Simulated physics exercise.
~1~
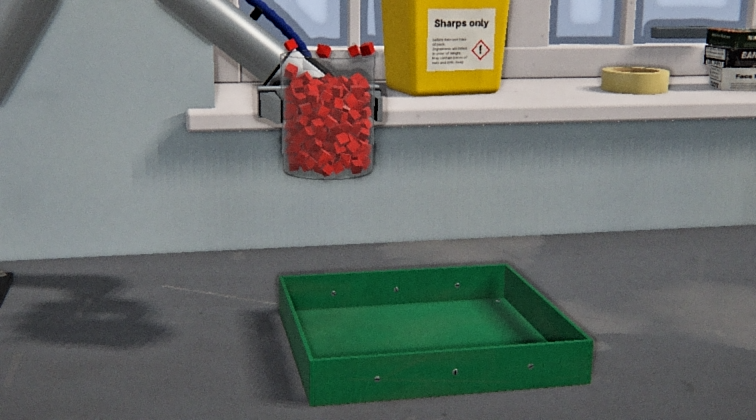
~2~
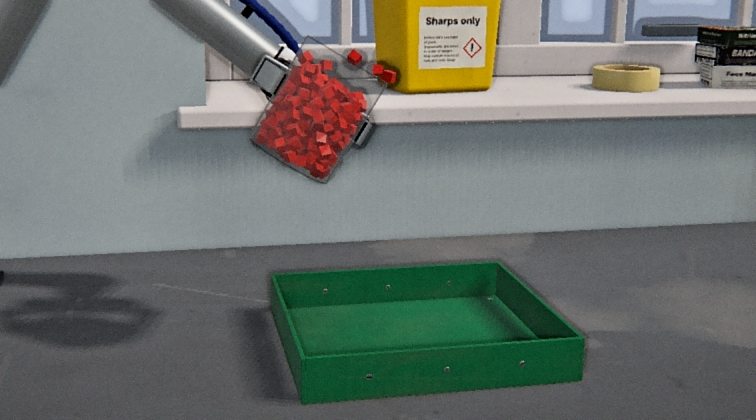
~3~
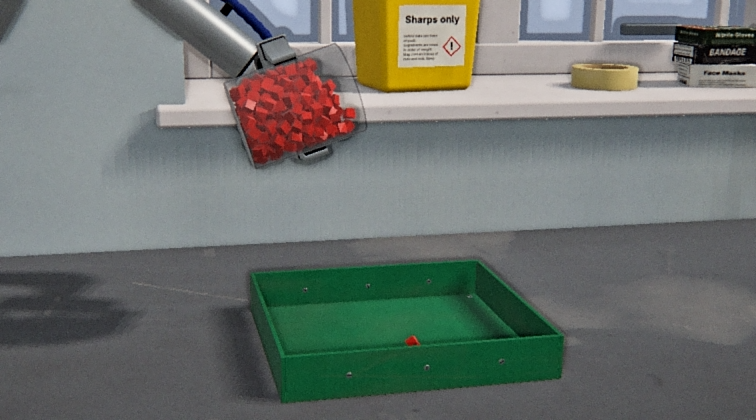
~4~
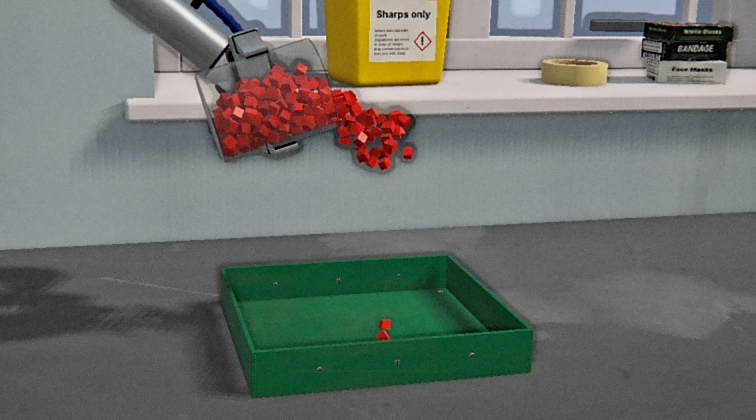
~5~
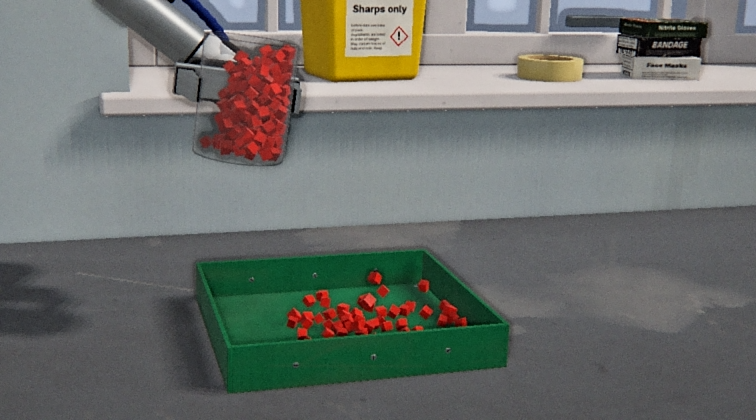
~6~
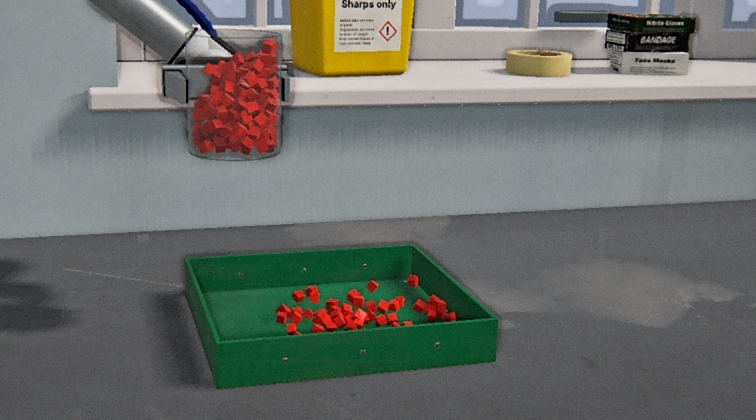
Robot arm tipping a clear beaker of red cubes, spilling some into a green tray, then righting it still mostly full.
